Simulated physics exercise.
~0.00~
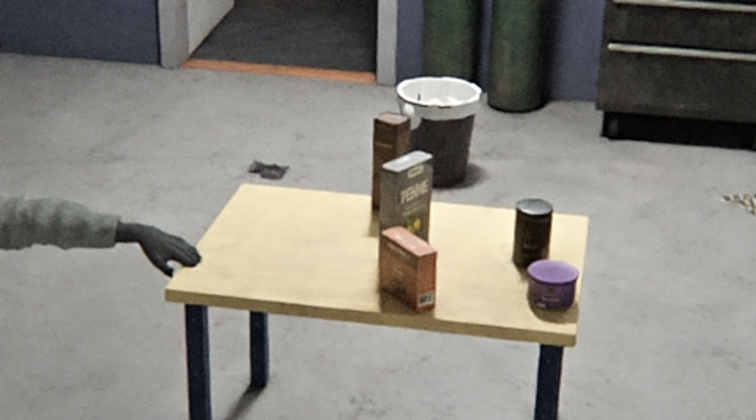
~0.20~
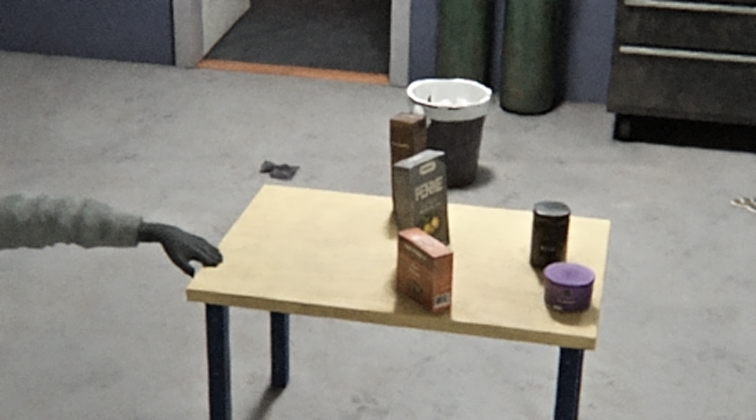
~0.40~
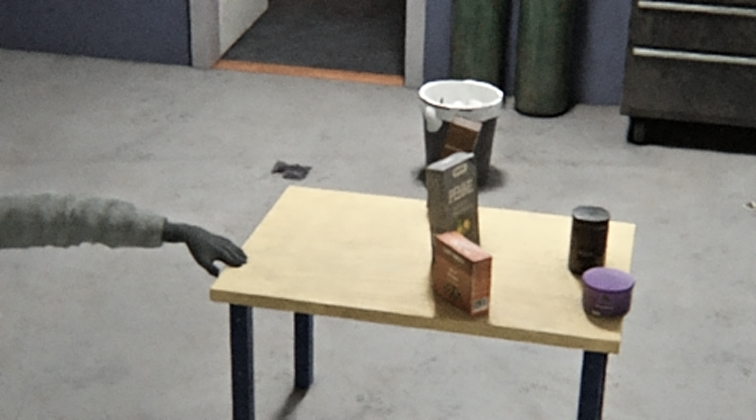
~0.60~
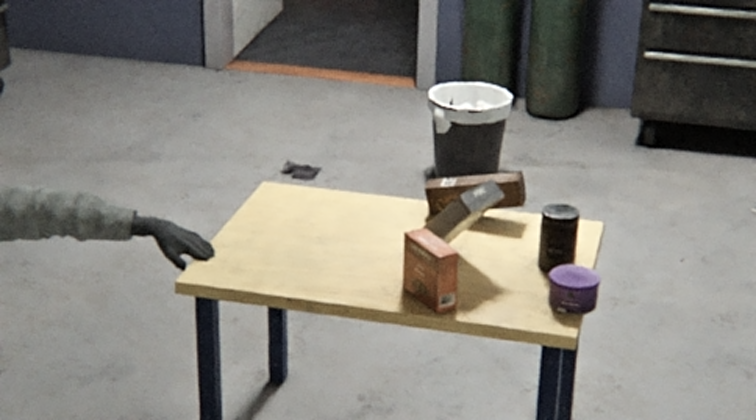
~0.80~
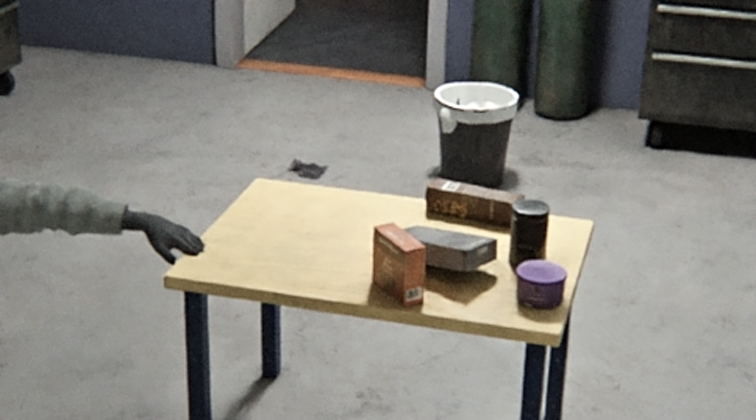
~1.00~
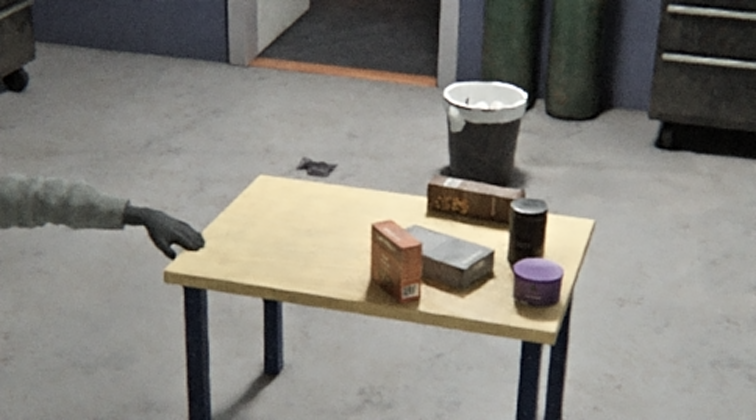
A table slides right then back left, and the brown carton and grey packet topple.
